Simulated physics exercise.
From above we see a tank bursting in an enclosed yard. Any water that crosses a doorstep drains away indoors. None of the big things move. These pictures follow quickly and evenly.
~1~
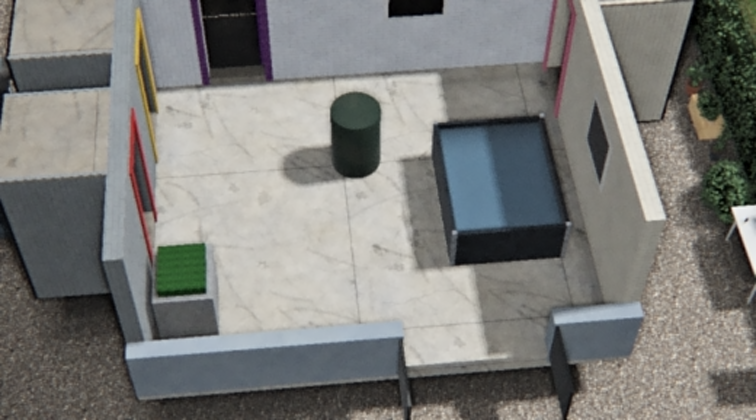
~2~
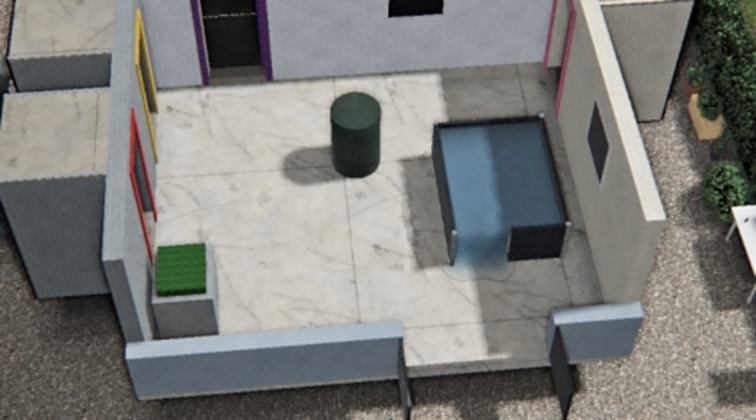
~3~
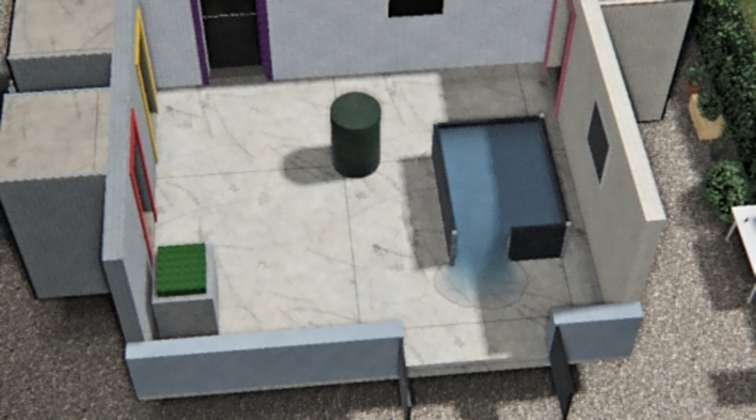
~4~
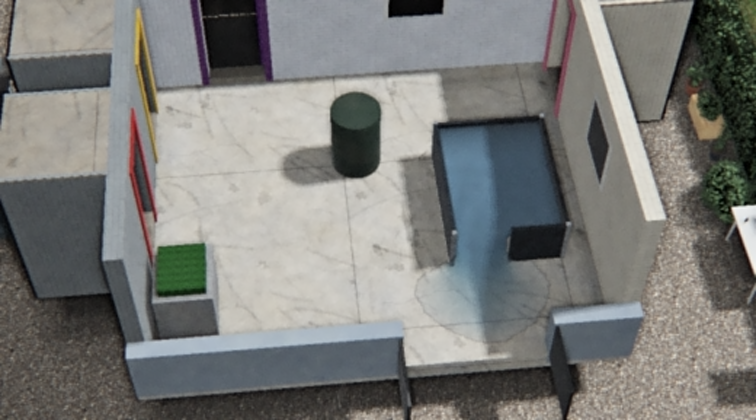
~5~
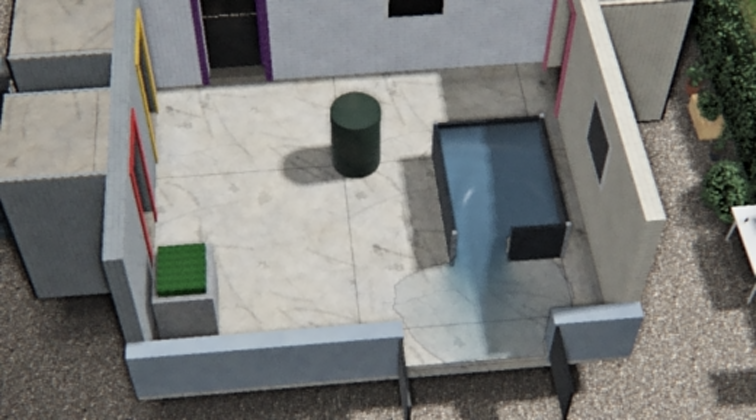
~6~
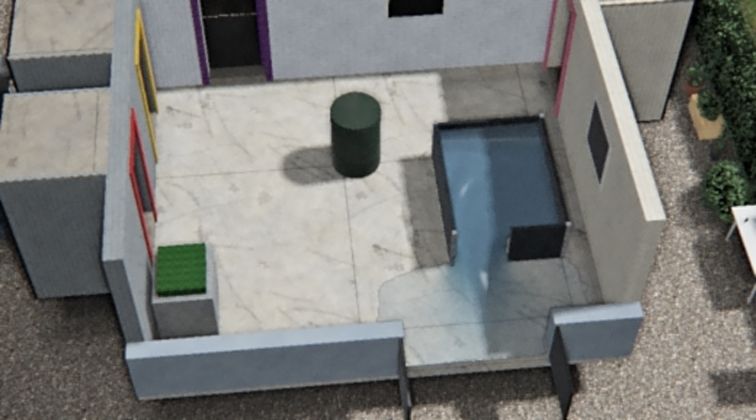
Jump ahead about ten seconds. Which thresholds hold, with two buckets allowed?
In the end pink door: Not too much gets in there; purple door: Not too much gets in there; red door: Not too much gets in there; yellow door: Not too much gets in there.
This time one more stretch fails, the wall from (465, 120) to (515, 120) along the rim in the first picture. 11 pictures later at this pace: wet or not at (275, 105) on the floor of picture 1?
By then I'd expect it to be drenched.
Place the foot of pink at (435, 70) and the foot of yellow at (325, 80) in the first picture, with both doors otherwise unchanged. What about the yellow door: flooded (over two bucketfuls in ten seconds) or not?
For the yellow door, it remains below.
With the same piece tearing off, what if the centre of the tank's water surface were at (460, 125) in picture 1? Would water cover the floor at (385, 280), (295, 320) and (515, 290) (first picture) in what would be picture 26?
Going through them in turn: Waterlogged, waterlogged and waterlogged.
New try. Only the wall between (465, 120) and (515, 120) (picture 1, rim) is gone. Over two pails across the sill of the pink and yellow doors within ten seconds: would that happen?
Put simply, the pink door overflows; the yellow door overflows.
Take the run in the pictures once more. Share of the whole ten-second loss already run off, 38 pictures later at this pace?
Roughly 80 percent of it.
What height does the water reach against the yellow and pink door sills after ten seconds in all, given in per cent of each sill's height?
Some 10 percent, then some 20 percent.
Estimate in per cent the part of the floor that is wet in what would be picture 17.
That's roughly 20 per cent.
A moment on, water covers 15 % of the floor; the pink door not reached, the purple door not reached, the red door not reached, the yellow door not reached.
Next, water covers 20 % of the floor; the pink door not reached, the purple door not reached, the red door not reached, the yellow door not reached.
Then, water covers 25 % of the floor; the pink door not reached, the purple door not reached, the red door not reached, the yellow door not reached.
Later, water covers 30 % of the floor; the pink door wet at the sill, nothing in, the purple door not reached, the red door wet at the sill, nothing in, the yellow door not reached.
In the end, water covers 45 % of the floor; the pink door wet at the sill, nothing in, the purple door not reached, the red door wet at the sill, nothing in, the yellow door not reached.
